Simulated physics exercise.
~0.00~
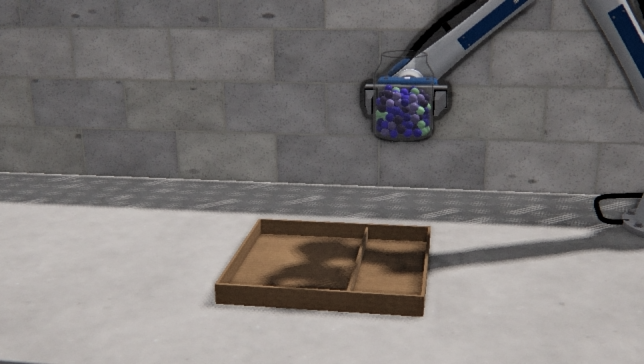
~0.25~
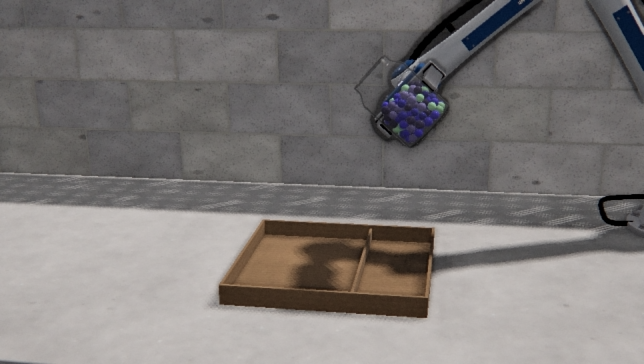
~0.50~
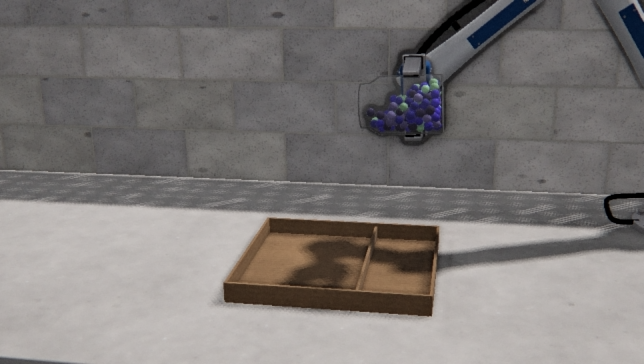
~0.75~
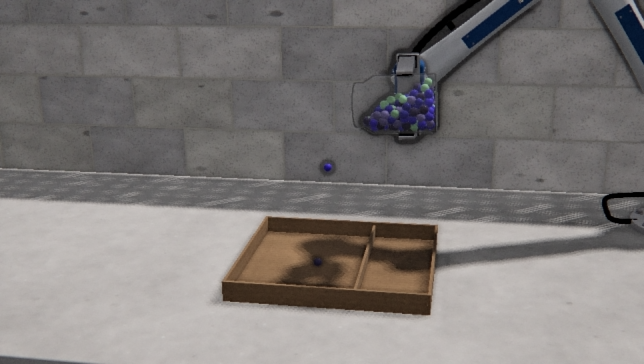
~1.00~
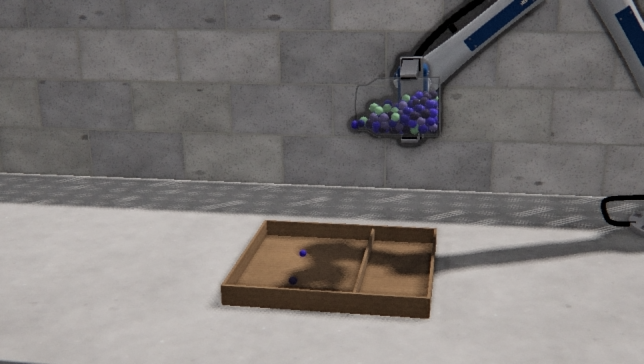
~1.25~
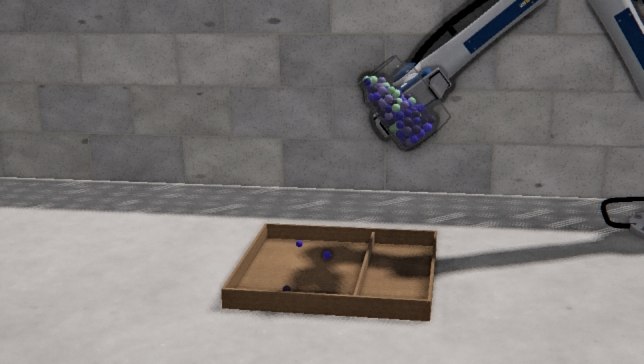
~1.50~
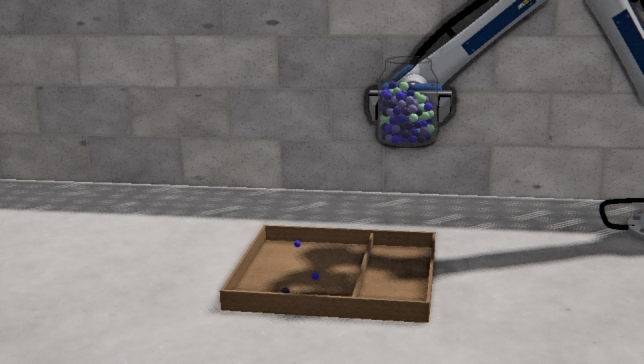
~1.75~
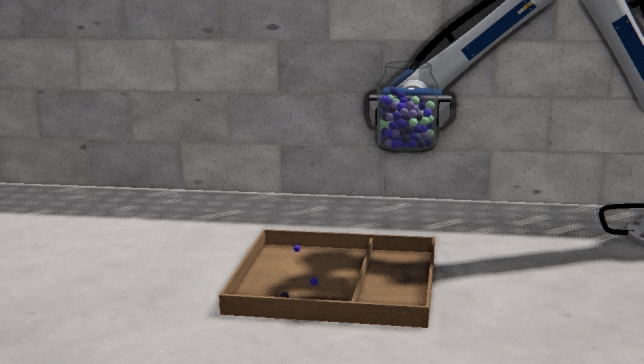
A robot arm tips a jar of round sweets, drops three into a tray, and rights it.
